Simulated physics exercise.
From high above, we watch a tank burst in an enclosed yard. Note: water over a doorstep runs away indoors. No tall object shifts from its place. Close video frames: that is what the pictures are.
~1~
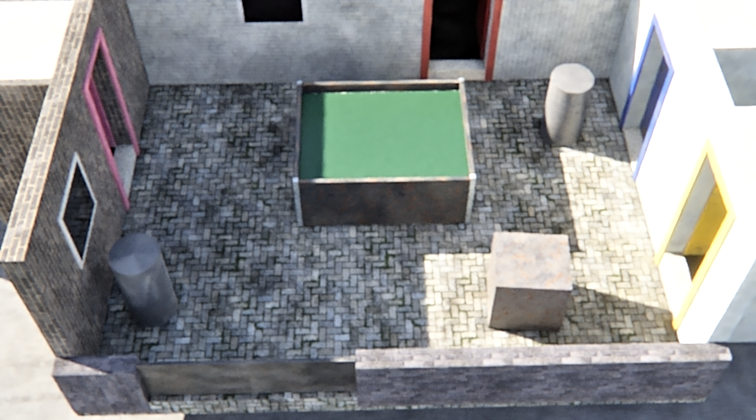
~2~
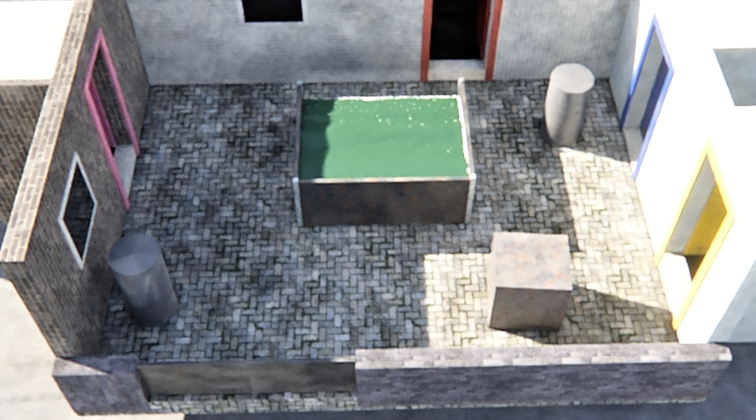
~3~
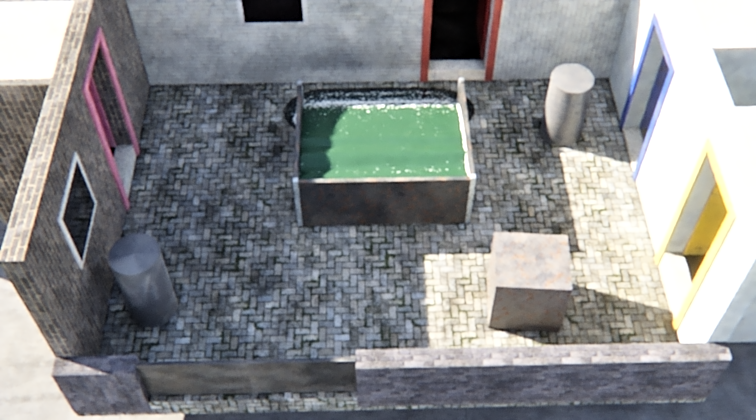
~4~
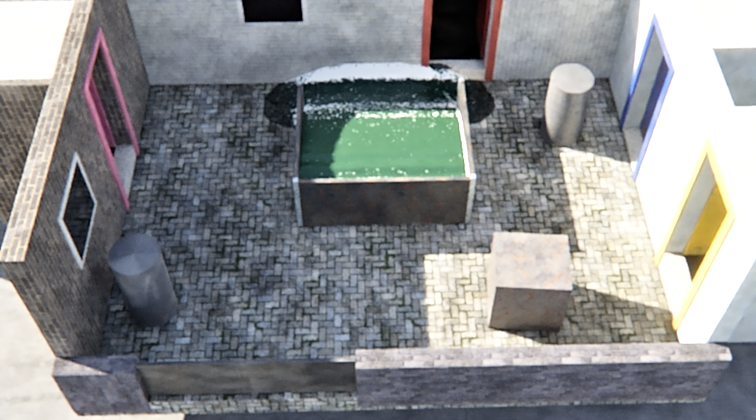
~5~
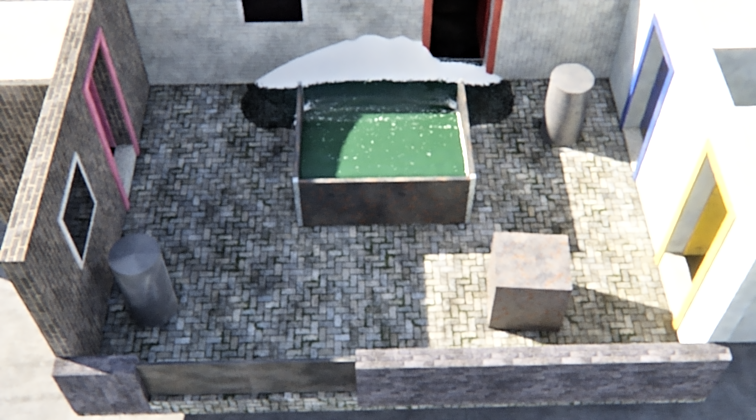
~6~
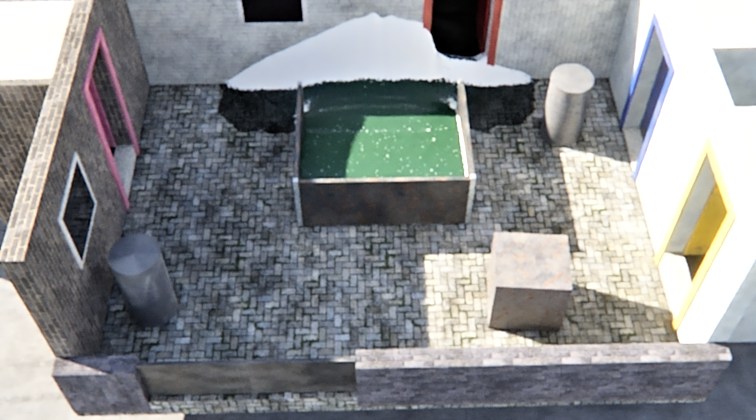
At the start, green water lies still in an open tank in a walled, paved yard with grey cylinders and a block. Water then pours out over the tank's far side, spreading across the paving to both left and right, while a white sheet of it climbs the back wall in a growing peak.
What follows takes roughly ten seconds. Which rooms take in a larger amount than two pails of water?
The red door swallows too much water, the pink door swallows an okay amount of water, the yellow door swallows an okay amount of water, the blue door swallows too much water.
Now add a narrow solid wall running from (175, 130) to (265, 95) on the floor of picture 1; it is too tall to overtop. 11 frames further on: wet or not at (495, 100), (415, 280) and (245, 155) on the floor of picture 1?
Log, spots one to three: Swamped; spared; swamped.
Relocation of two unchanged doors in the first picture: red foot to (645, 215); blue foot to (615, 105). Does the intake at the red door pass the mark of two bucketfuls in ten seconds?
In that case red door stays unflooded.
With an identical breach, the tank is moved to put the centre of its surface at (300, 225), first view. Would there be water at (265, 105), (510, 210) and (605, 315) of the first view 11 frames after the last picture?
One after the other: Reached, untouched, untouched.
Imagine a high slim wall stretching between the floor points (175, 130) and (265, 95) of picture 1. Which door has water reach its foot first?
Answer: The one in red.
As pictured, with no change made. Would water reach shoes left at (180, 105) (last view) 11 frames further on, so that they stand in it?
Looking there, it would be swamped.
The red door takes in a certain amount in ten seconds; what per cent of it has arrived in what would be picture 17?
I'd put it at 90 percent.
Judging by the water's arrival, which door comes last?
My answer: The yellow door.
A moment on, water covers 25 % of the floor; the red door far over two buckets in, the pink door not reached, the yellow door not reached, the blue door not reached.
Next, water covers 35 % of the floor; the red door far over two buckets in, the pink door wet at the sill, nothing in, the yellow door not reached, the blue door under two buckets in.
Then, water covers 70 % of the floor; the red door far over two buckets in, the pink door wet at the sill, nothing in, the yellow door wet at the sill, nothing in, the blue door over two buckets in.
Later, water covers 95 % of the floor; the red door far over two buckets in, the pink door wet at the sill, nothing in, the yellow door wet at the sill, nothing in, the blue door over two buckets in.
In the end, water covers 100 % of the floor; the red door far over two buckets in, the pink door wet at the sill, nothing in, the yellow door wet at the sill, nothing in, the blue door over two buckets in.
